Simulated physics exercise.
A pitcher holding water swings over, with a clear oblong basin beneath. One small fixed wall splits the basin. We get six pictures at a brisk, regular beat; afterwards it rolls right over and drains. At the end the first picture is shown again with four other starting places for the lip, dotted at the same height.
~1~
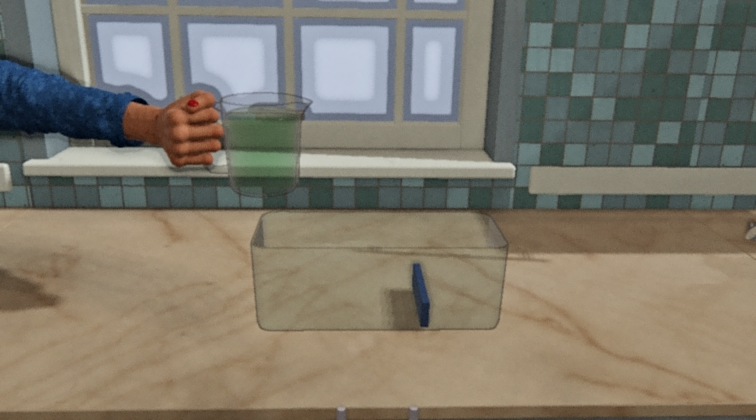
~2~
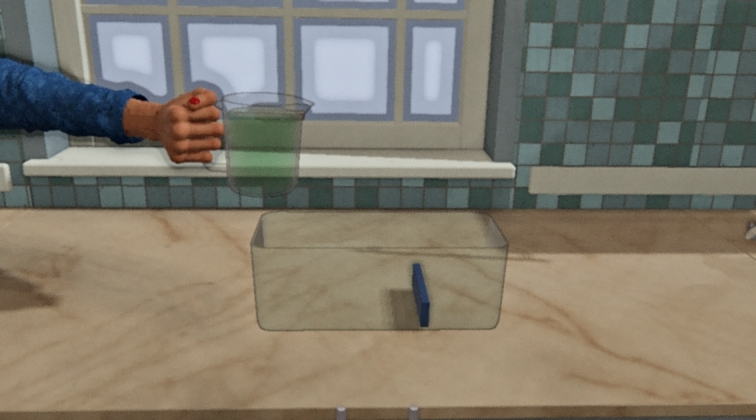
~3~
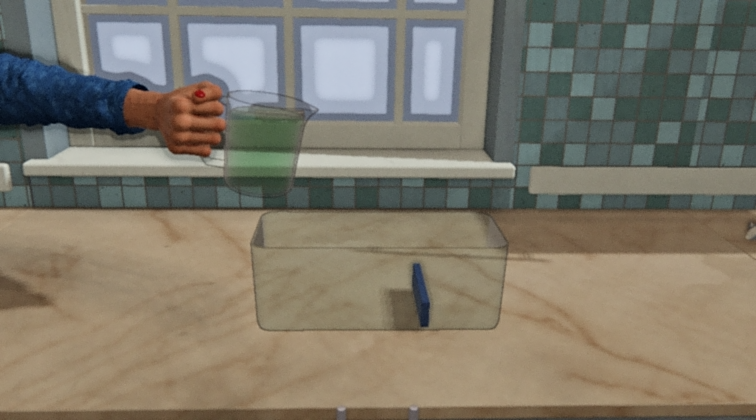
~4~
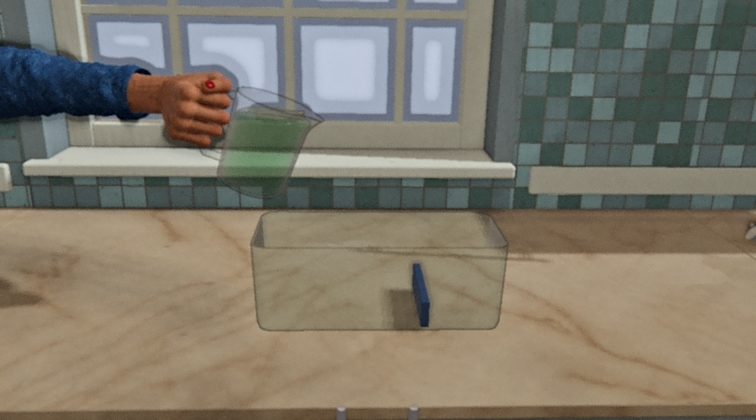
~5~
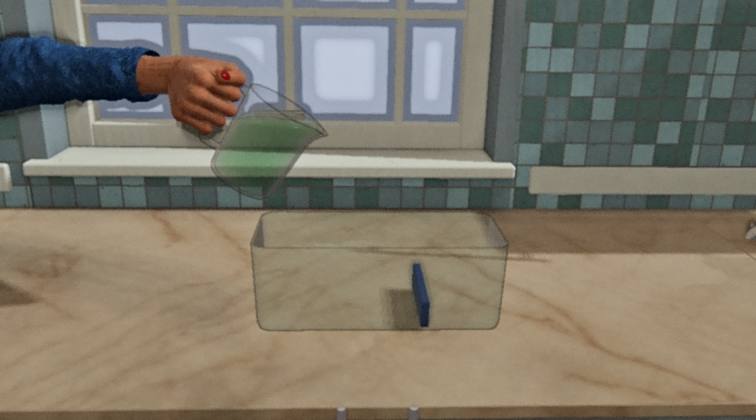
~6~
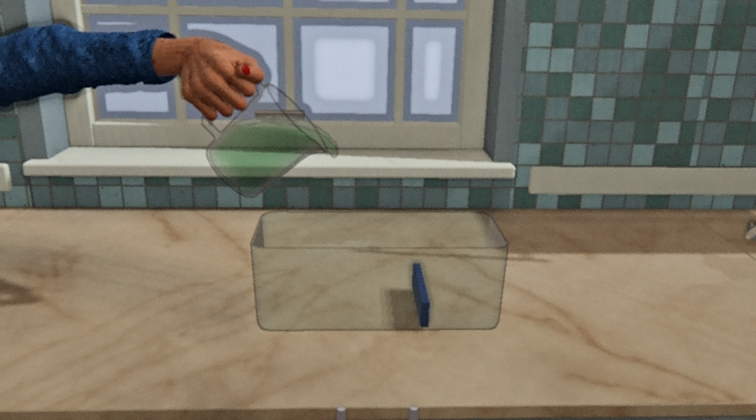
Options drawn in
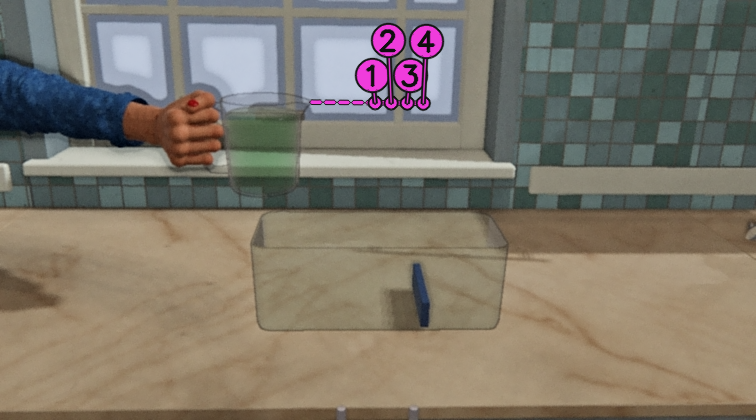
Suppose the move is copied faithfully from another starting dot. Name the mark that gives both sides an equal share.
2 works best here.
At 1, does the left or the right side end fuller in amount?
The left one.
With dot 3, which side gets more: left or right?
The right side.
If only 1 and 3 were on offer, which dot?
3 it is.
On the marked copy, 1 at (375, 102); 2 at (391, 102); 3 at (407, 103); 4 at (423, 103).
For dot 1, about 74 % ends left of the wall and 23 % right of it; 3 % is lost outside.
For dot 2, about 53 % ends left of the wall and 45 % right of it.
For dot 3, about 33 % ends left of the wall and 65 % right of it; 3 % is lost outside.
For dot 4, about 28 % ends left of the wall and 69 % right of it; 3 % is lost outside.
